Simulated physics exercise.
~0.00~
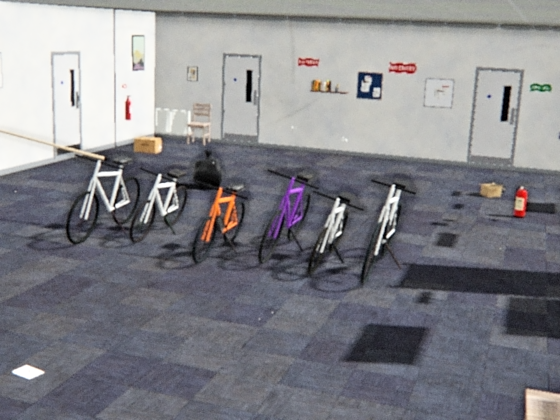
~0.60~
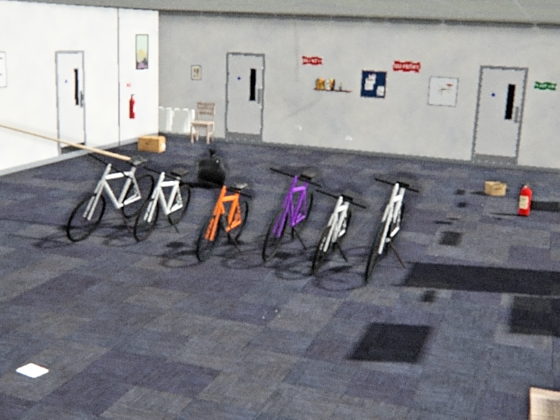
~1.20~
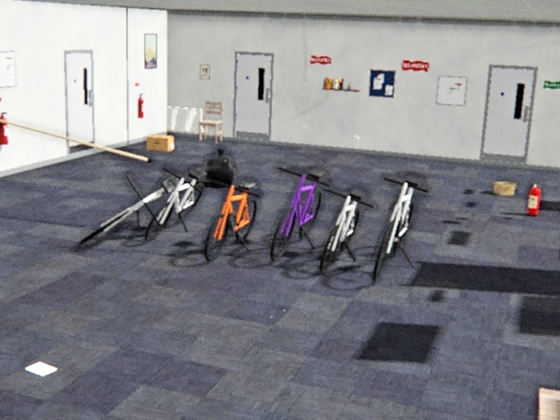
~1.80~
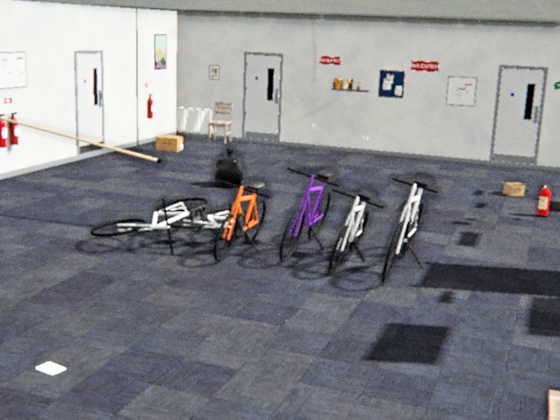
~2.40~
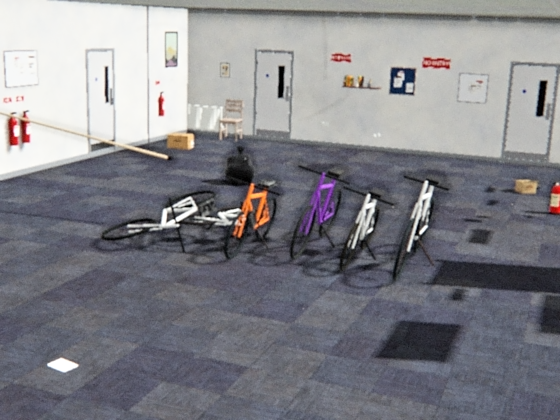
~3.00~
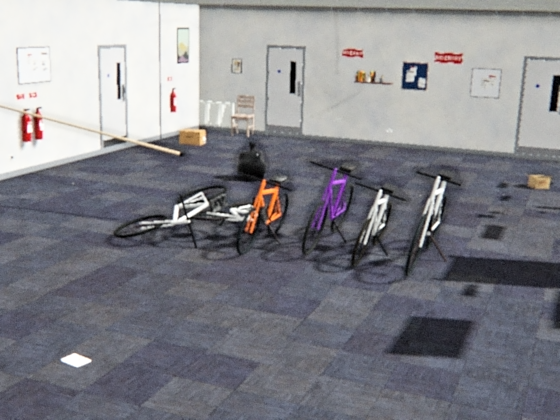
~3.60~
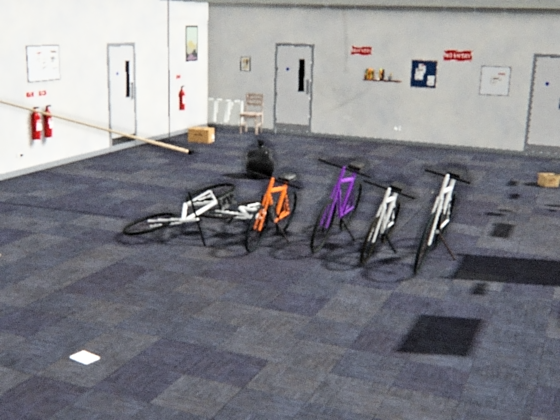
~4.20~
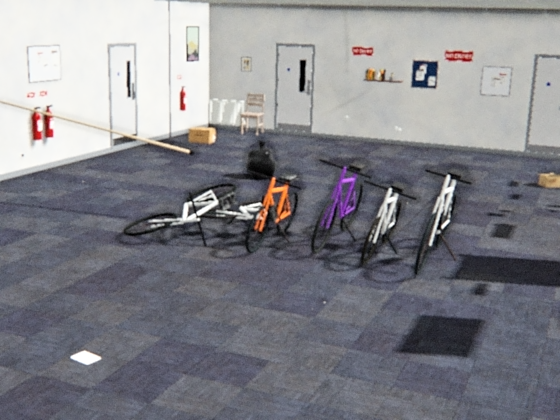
In this clip, a long pole moves in beside a row of six parked bicycles, and the leftmost white one tips over to the right, taking the neighbouring white one down with it. The orange, purple and two remaining white bicycles stay standing as the view pans left.
